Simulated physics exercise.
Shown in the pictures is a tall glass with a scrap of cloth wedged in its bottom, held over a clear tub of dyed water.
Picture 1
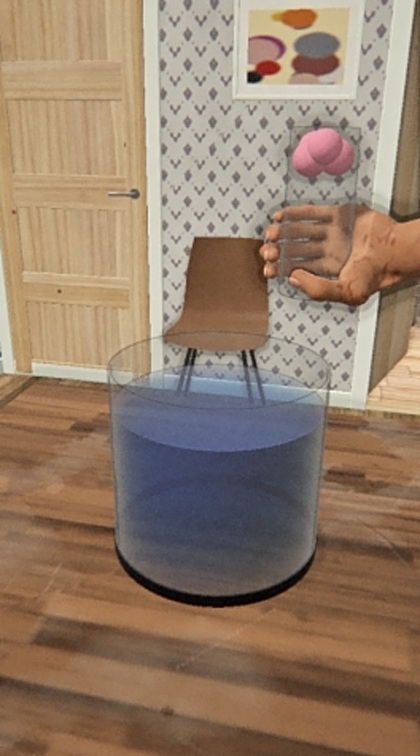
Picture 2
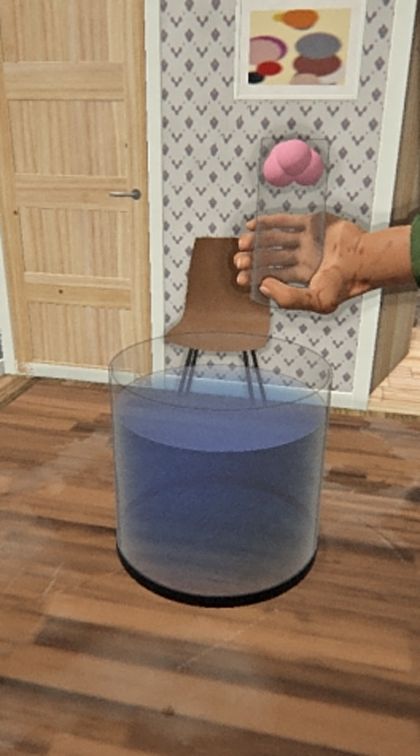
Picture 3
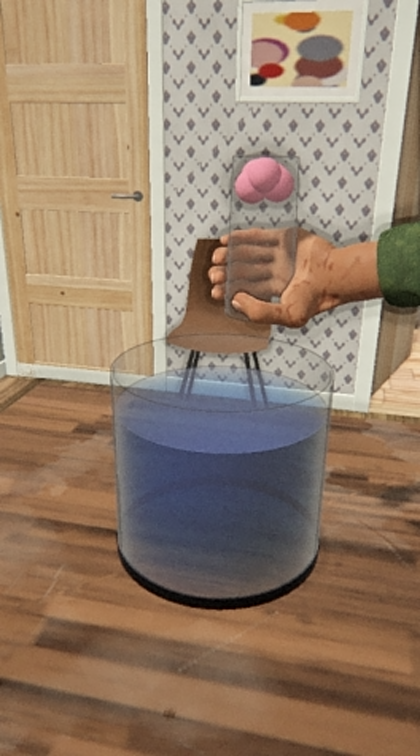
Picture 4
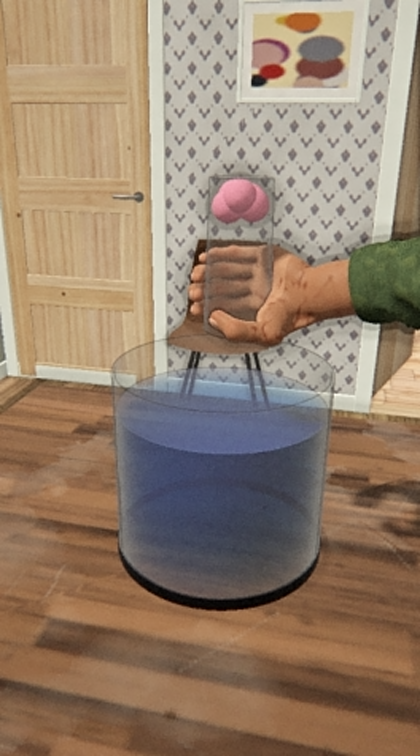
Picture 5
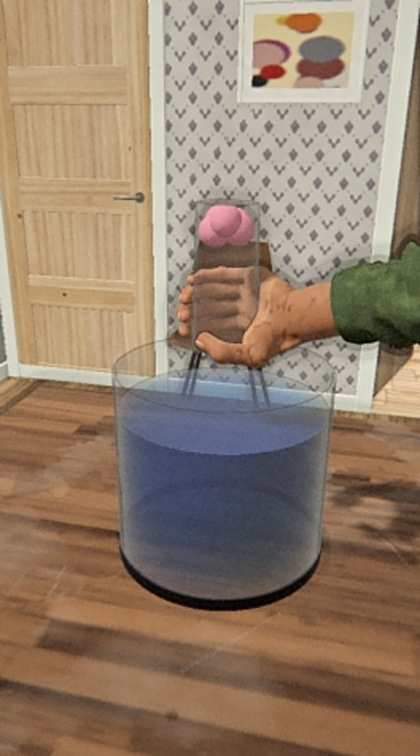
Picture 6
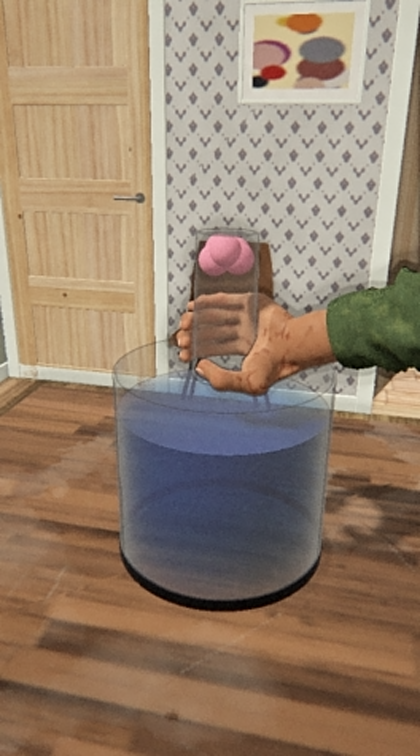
A hand holding a tall clear glass, mouth down with a scrap of pink cloth wedged in its upper end, moves left and steadily lowers it over a clear tub of blue water, close above the surface.
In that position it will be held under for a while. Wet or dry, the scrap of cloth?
Not reached.
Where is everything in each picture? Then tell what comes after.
In the first frame, tall glass (318, 218) mouth down; above the clear tub.
In the second frame, tall glass (290, 227) mouth down; scrap of cloth (294, 160); coming down.
In the third frame, tall glass (262, 242) mouth down; lower.
In the fourth frame, tall glass (239, 260) mouth down; scrap of cloth (241, 198); lower still.
In the fifth frame, tall glass (226, 283) mouth down; close to the surface.
In the sixth frame, tall glass (226, 310) mouth down; scrap of cloth (227, 251); just over the surface.
Soon after, the tall glass enters the dyed water.
Later, air is trapped inside and holds the level down.
In the end, the tall glass is under, still full of air, and the scrap of cloth is dry.
